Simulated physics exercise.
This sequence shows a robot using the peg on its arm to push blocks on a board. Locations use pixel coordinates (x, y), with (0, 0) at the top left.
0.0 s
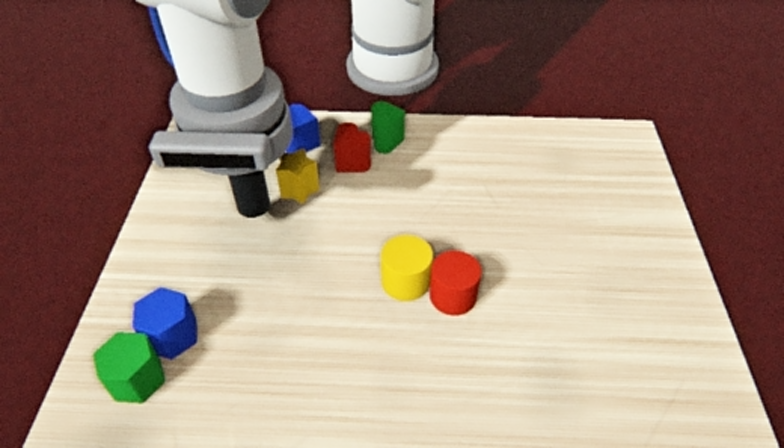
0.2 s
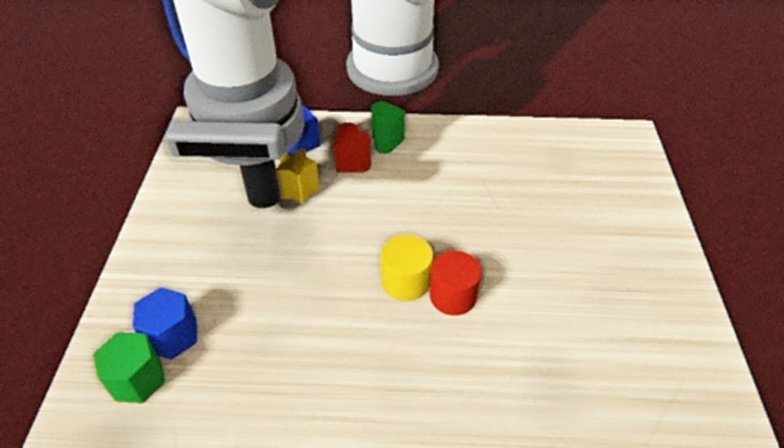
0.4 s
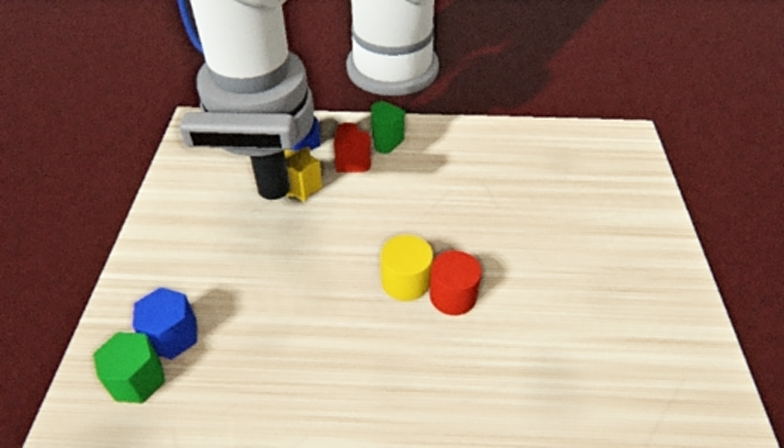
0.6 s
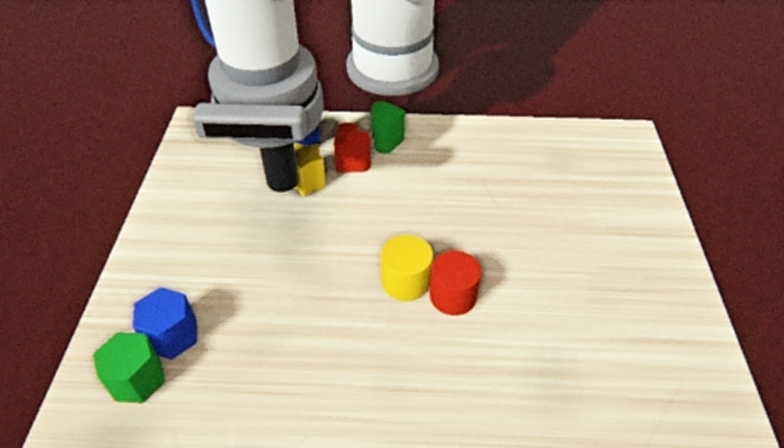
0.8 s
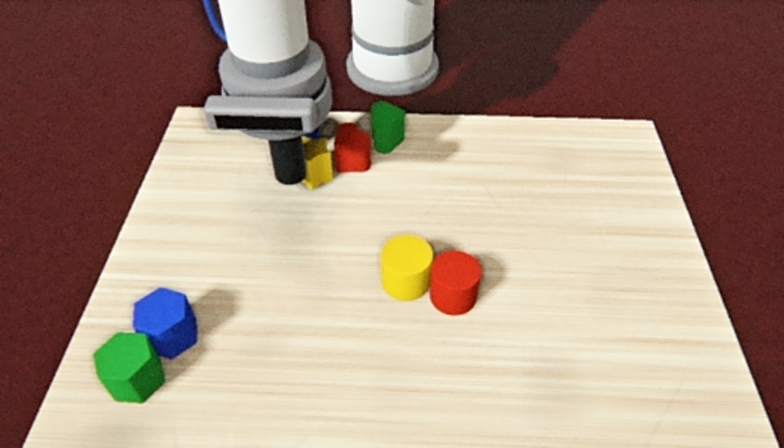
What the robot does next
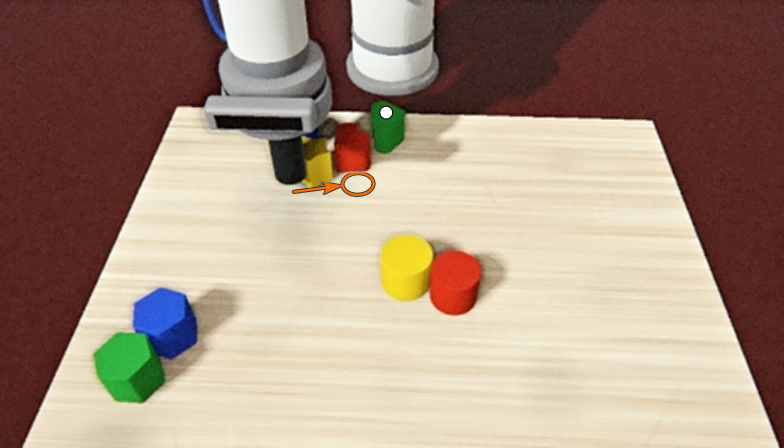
A white and grey robot arm with a black peg slides a short way right and towards the back of a pale wooden board, seen from above by a still camera. The peg nudges a yellow block near small blue, red and green blocks at the back. Yellow and red cylinders near the middle and blue and green hexagonal blocks at front left stay put.
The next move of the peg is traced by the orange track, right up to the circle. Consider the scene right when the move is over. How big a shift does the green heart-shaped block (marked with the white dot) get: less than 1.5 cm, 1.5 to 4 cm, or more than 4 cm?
The move is short, under 1.5 cm.
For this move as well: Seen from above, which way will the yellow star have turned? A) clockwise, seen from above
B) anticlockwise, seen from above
B: Anticlockwise, seen from above.
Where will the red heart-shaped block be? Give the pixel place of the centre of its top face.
It should be at about (366, 121).
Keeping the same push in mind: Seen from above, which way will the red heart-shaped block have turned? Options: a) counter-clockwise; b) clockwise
The answer is b.
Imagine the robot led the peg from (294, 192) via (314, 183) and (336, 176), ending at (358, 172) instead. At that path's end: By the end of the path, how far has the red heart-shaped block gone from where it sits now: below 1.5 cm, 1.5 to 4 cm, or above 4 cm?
I reckon it covers more than 4 cm.
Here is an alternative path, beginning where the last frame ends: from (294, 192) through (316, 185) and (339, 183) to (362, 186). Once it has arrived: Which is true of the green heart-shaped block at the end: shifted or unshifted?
The green heart-shaped block moves.
The line goes straight from (294, 192) to (358, 184); the dot is on the green heart-shaped block.
On the path given first. Halfway along, peg at (325, 171); yellow star at (333, 140), turned 25° anticlockwise; red heart-shaped block at (364, 127).
At the end, peg at (357, 167); blue heart-shaped block unmoved; yellow star at (340, 138), turned 65° anticlockwise; red heart-shaped block at (366, 121), turned 25° clockwise; green heart-shaped block at (389, 112).
